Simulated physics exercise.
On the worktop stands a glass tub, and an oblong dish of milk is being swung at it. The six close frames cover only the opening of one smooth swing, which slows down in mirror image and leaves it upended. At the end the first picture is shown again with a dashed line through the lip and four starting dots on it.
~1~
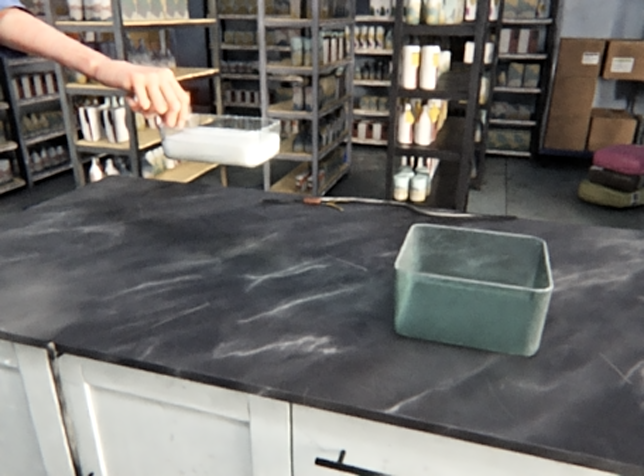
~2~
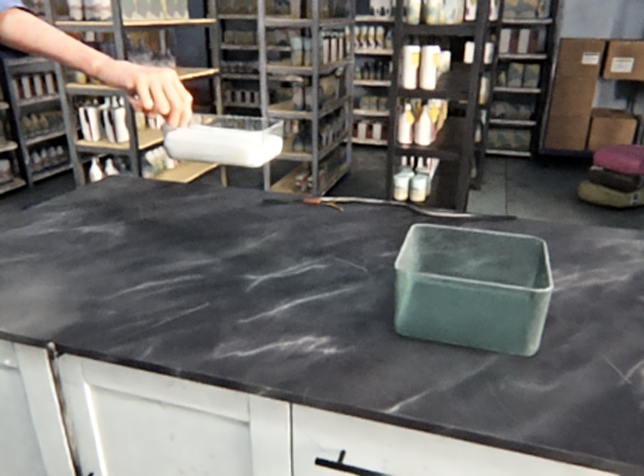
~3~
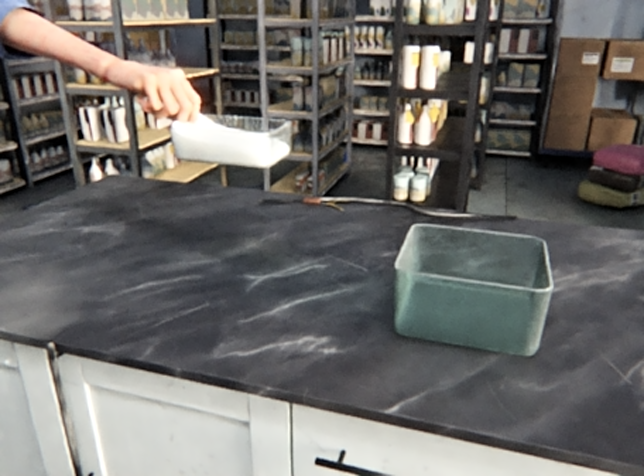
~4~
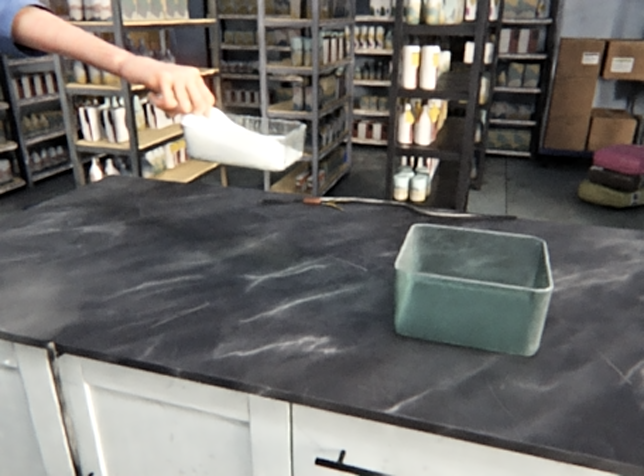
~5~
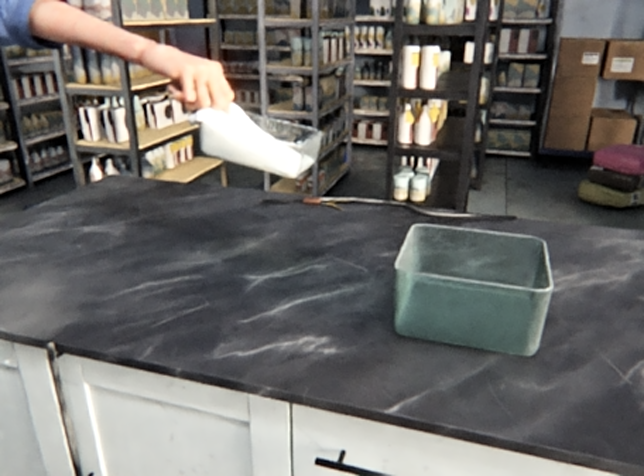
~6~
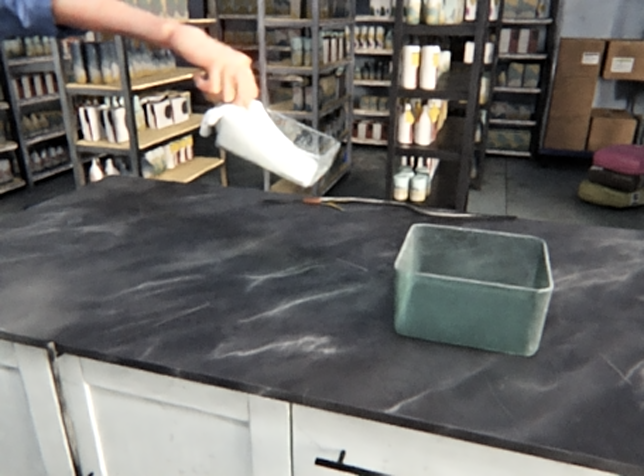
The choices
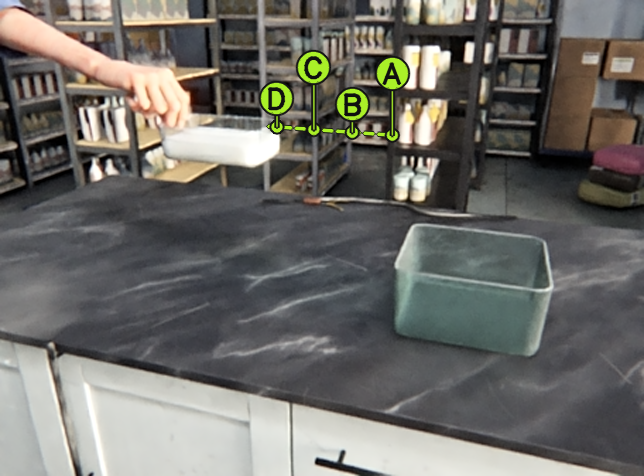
A hand held a clear oblong dish of milk above a dark marbled worktop, then swung it right toward a greenish glass tub, tilting it as the milk sloshed up over the left rim.
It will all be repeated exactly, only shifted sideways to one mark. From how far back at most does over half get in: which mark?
I would pick place C.
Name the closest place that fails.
It is D.
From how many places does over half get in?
Three of them.
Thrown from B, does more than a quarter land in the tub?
Yes.
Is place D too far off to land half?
Yes.
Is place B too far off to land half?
No, not at all.
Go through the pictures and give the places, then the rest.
The first picture shows upright, lip at (268, 126); tub from (393, 329) to (536, 354); nothing has left yet.
The second picture shows upright, lip at (271, 126); nothing has left yet.
The third picture shows upright, lip at (280, 127); nothing has left yet.
The fourth picture shows tipped about 2°, lip at (295, 130); milk is over the rim, down to (194, 120).
The fifth picture shows tipped about 9°, lip at (313, 138); milk is over the rim, down to (206, 128).
The sixth picture shows tipped about 19°, lip at (331, 149); milk is over the rim, down to (217, 144).
In lime, A at (392, 135); B at (352, 132); C at (313, 129); D at (276, 126).
With A, about 64 % lands in the tub, 8 % falls short and 28 % goes beside or beyond.
With B, about 72 % lands in the tub, 13 % falls short and 14 % goes beside or beyond.
With C, about 72 % lands in the tub, 25 % falls short and 4 % goes beside or beyond.
With D, about 34 % lands in the tub, 59 % falls short and 6 % goes beside or beyond.
